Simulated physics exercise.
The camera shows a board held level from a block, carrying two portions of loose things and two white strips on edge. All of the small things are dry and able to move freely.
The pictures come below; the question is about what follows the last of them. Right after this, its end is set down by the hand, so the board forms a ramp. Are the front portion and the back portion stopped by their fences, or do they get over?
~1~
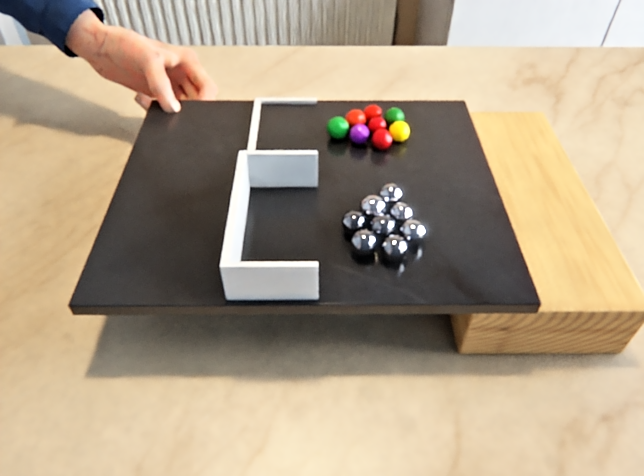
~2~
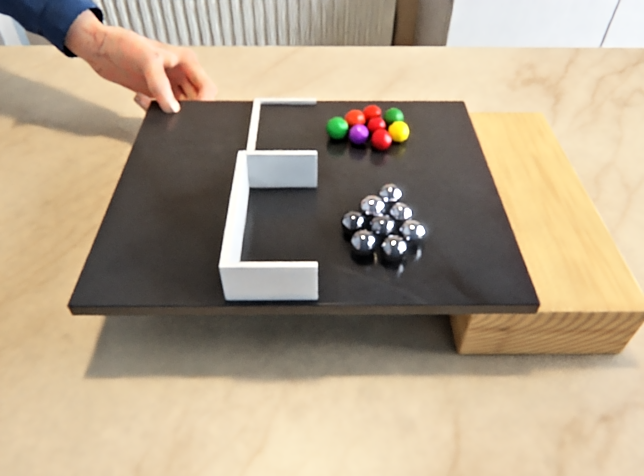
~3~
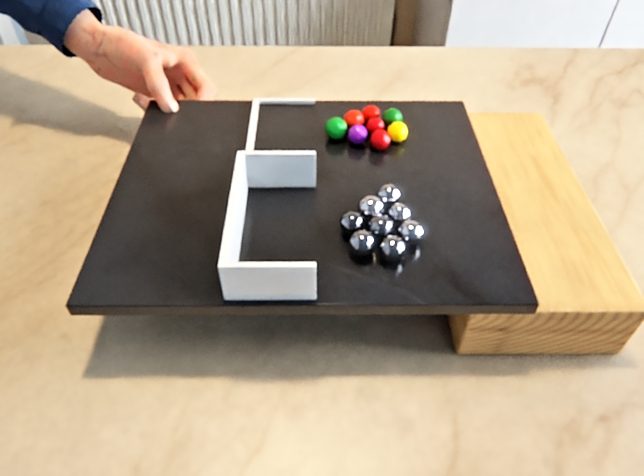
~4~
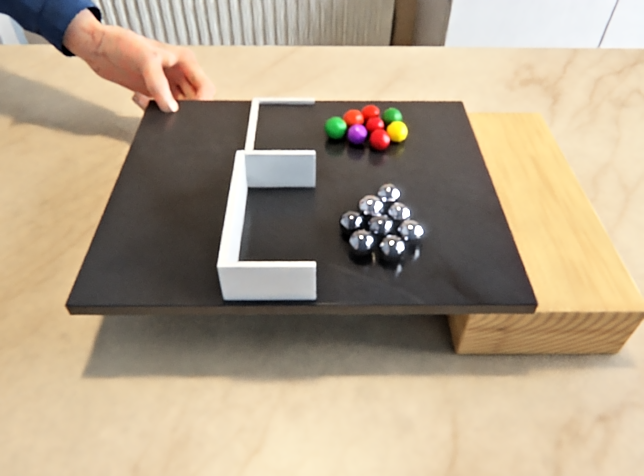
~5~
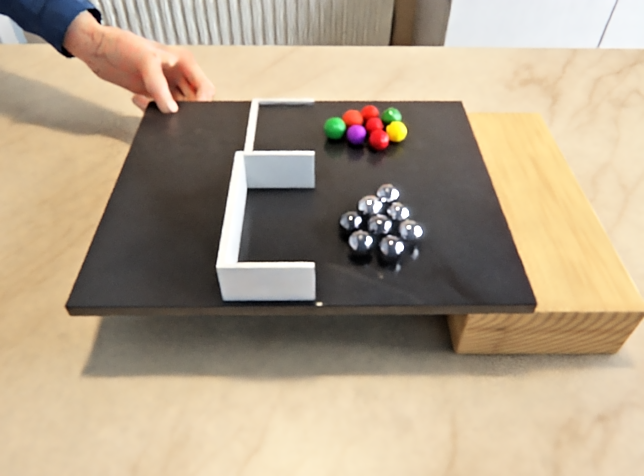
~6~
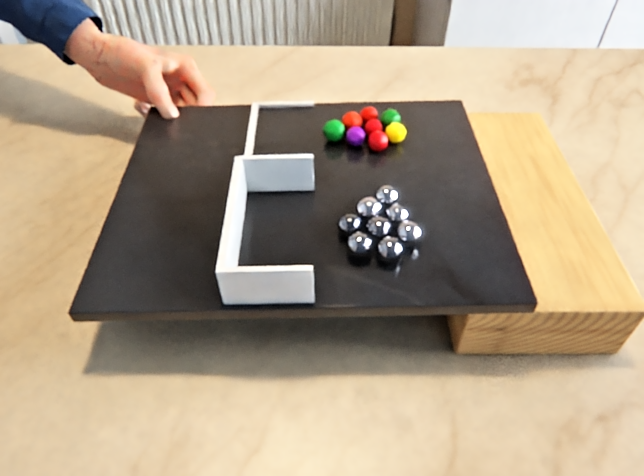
I expect the front portion to be kept back by its barrier; I expect the back portion to end up beyond its barrier.
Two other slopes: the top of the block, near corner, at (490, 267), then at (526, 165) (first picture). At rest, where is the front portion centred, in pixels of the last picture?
(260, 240), then (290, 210).
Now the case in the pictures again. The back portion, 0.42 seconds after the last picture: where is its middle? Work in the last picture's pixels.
Its centre lies close to (337, 140) in the last picture.
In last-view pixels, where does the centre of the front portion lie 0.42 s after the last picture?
About (338, 239) in the last view.
Then, 0.42 s after the last picture, board sloping at 9°; front portion on its way down; back portion on its way down.
Then, 0.78 s after the last picture, board resting at 12°; front portion has reached its bar; back portion about two thirds past its bar.
Then, 1.09 s after the last picture, board resting at 12°; front portion has reached its bar; back portion most past its bar.
By the end, board resting at 12°; front portion gathered behind its bar; back portion most past its bar.
